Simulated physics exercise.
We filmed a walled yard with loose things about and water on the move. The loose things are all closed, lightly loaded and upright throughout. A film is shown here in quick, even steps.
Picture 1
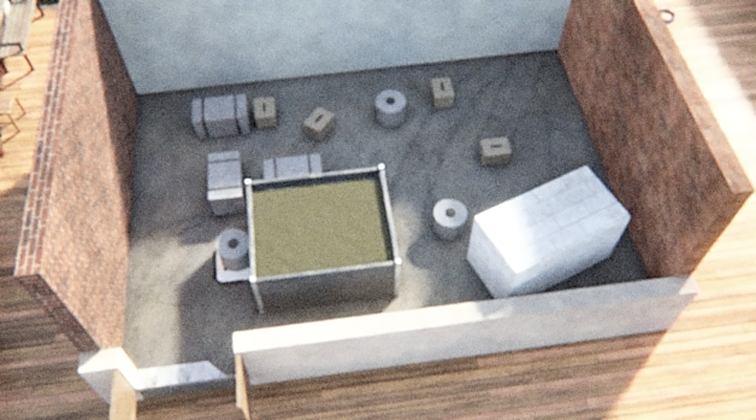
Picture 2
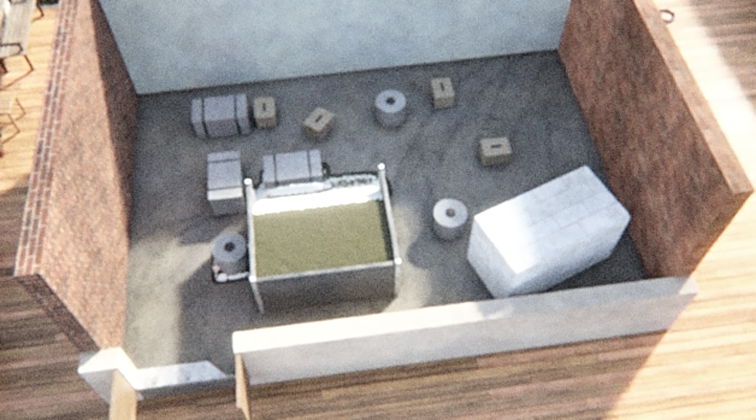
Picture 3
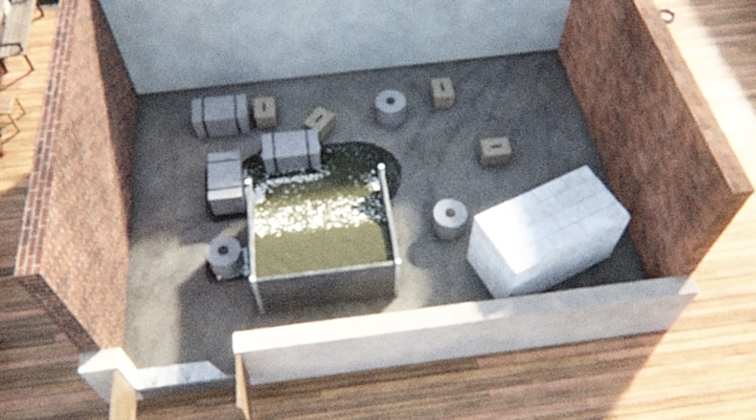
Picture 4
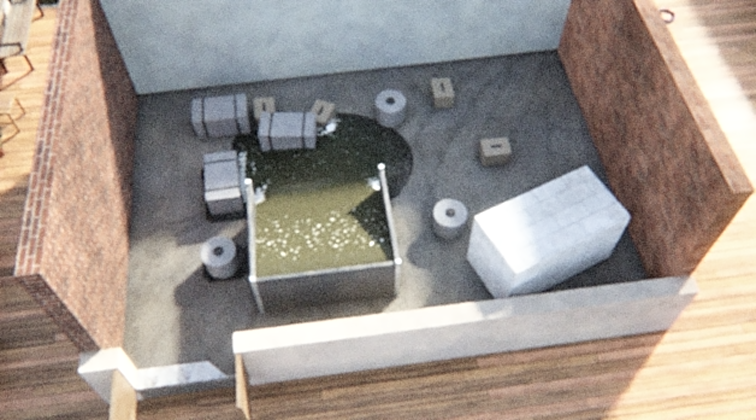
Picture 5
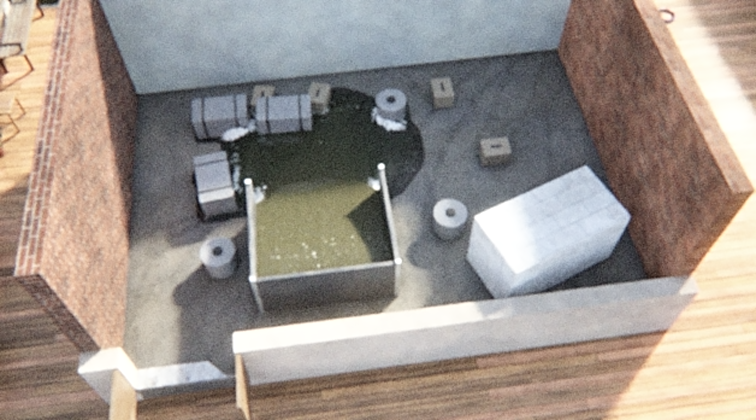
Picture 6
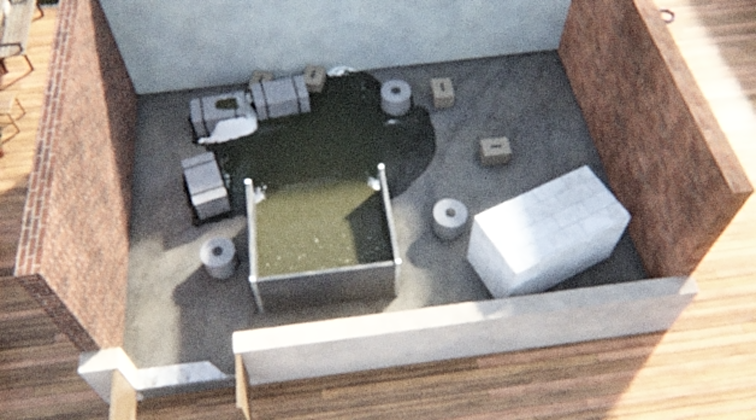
Murky olive water fills a pale-framed tank in a walled yard, seen from high above by a still camera. Grey strapped trunks, grey drums and small tan boxes stand around it, with a big white block at right. The tank's far side opens and water pours out in a dark, foam-edged pool, pushing a trunk toward the back wall, then nudging a tan box, while the block stays put.
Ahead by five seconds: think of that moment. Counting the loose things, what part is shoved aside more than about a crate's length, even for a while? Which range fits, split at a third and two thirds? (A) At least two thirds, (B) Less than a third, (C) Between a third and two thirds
The answer is A.
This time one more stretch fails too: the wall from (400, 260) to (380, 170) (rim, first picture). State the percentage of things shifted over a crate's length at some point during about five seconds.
I'd put it at about 50 percent.
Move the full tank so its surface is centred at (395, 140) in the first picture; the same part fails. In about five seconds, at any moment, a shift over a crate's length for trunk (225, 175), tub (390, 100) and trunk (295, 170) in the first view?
First displaced far, then displaced far, then never went far.
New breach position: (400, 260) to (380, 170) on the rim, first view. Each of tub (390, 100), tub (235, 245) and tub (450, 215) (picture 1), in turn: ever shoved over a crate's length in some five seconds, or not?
Same order as named: Sent that far; not sent that far; sent that far.
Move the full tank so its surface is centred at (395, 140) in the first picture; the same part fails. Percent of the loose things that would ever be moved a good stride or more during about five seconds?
By my reckoning, about 70 per cent.
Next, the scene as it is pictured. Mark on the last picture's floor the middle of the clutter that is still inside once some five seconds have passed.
Near (345, 210).
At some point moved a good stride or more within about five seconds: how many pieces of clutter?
I make it 9 of them.
A moment on, 5 of 10 are well off their spots; 3 afloat.
Next, 6 of 10 are well off their spots; 5 afloat.
Later, 6 of 10 are well off their spots; 6 afloat.
In the end, 8 of 10 are well off their spots, and 9 have been at some point; 8 afloat.
